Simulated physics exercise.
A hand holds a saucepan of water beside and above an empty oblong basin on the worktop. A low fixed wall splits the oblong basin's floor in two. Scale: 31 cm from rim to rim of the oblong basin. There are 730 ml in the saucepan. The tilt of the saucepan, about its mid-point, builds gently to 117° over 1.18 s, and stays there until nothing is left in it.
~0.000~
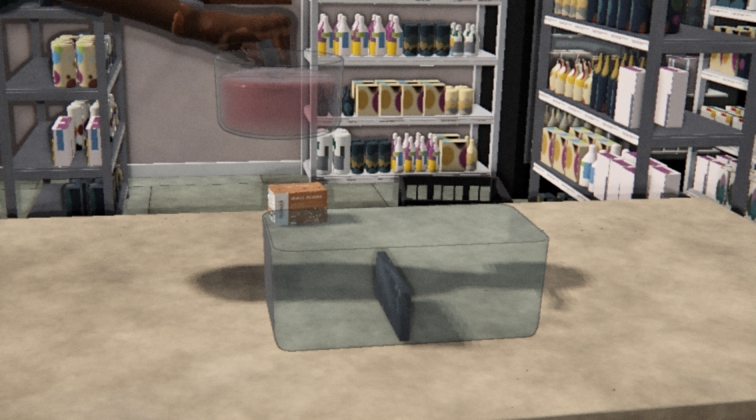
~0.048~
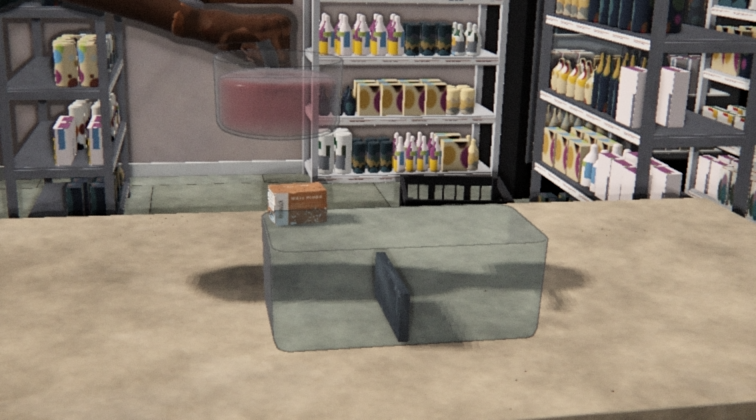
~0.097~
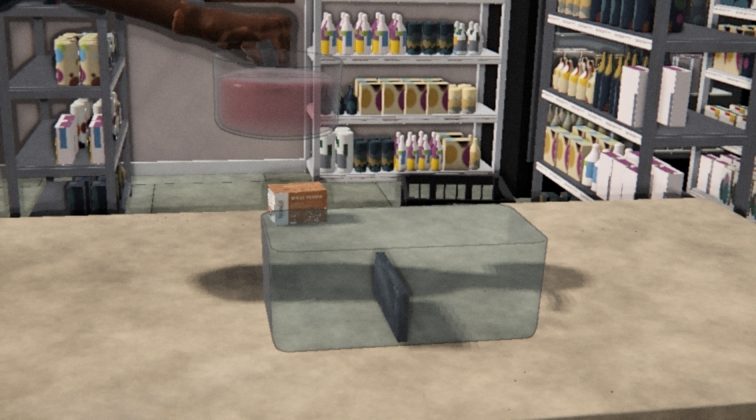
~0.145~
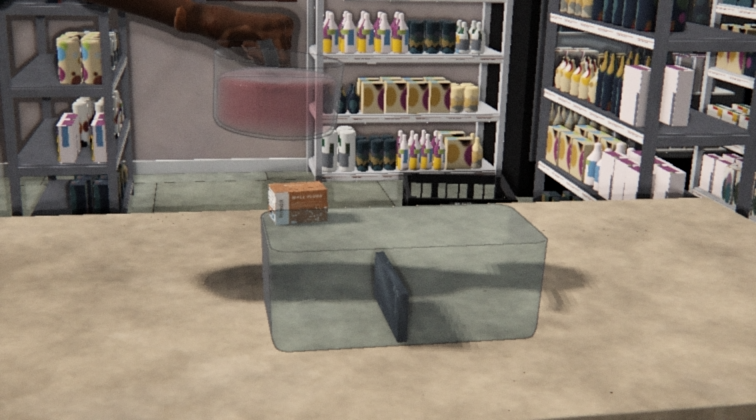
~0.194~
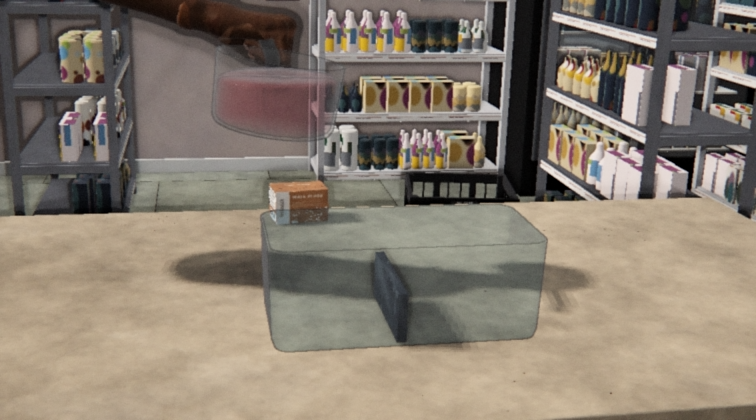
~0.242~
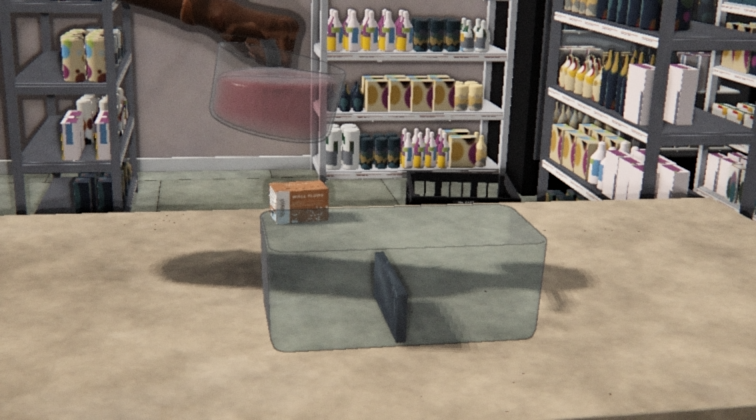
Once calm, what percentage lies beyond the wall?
The far part has some 51 per cent.
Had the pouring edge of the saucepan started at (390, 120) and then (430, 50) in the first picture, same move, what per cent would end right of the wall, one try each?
In turn about 80 and 95 per cent.
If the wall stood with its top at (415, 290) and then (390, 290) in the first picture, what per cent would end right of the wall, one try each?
First 25, then 55 per cent.
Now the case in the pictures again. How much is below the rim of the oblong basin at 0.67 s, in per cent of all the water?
Some 9 per cent.
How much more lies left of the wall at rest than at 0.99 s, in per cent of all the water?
Near 16 in a hundred.
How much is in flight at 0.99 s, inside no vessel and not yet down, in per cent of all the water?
About 10 per cent.
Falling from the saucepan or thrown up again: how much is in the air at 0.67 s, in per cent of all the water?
Near 34 in a hundred.
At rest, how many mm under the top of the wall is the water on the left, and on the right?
Some 42 mm on the left and 42 mm on the right.
Then, 0.67 s in, the tilt is 71° and 58 per cent is still to pour, 3 is left of the wall and 6 right of it.
Then, 0.99 s in, the tilt is 110° and 7 per cent is still to pour, 32 is left of the wall and 51 right of it.
Then, 1.32 s in, the tilt is 117° and 0 per cent is still to pour, 48 is left of the wall and 51 right of it.
Then, 1.68 s in, the tilt is 117° and 0 per cent is still to pour, 48 is left of the wall and 51 right of it.
Finally, 48 per cent lies left of the wall, 51 right of it and 1 outside.
